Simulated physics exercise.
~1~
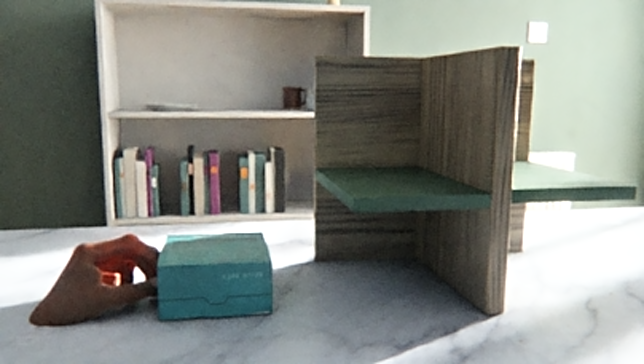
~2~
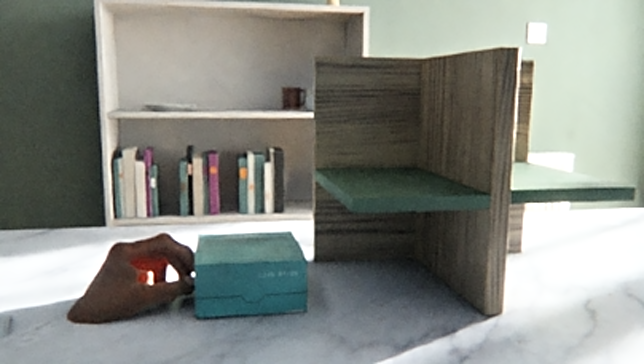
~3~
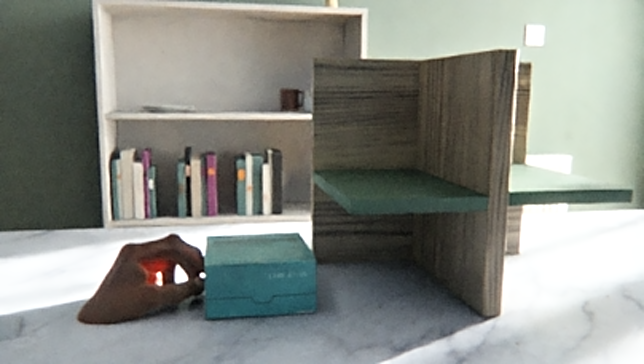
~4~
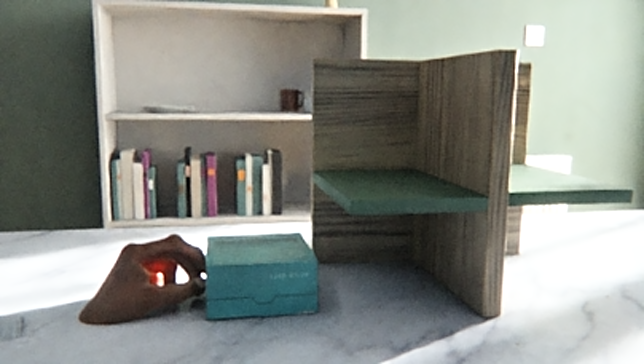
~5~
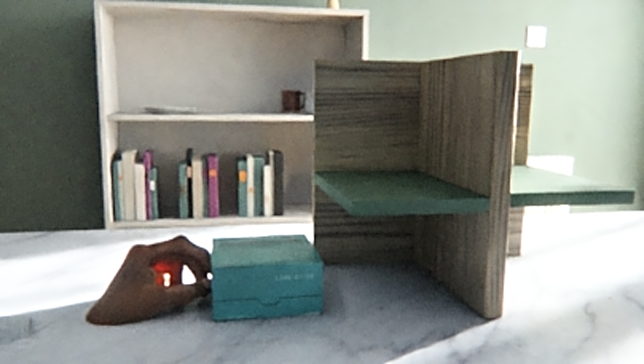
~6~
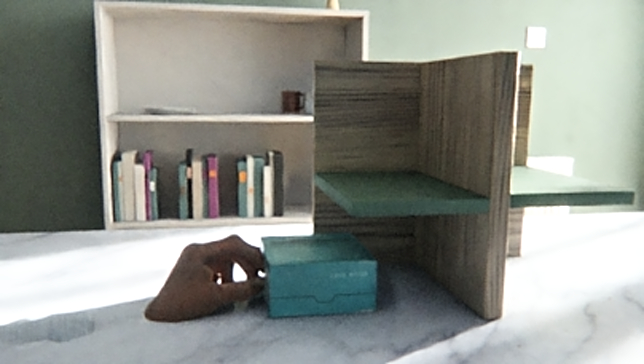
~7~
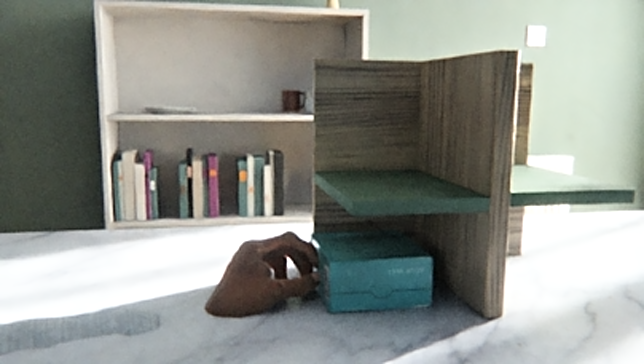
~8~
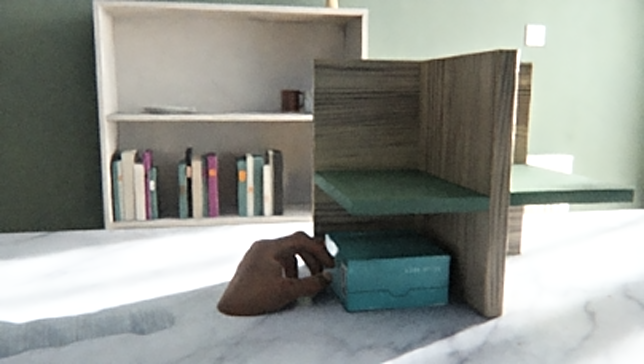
A hand pushes a turquoise box right across the marble surface until it slides under a green shelf.
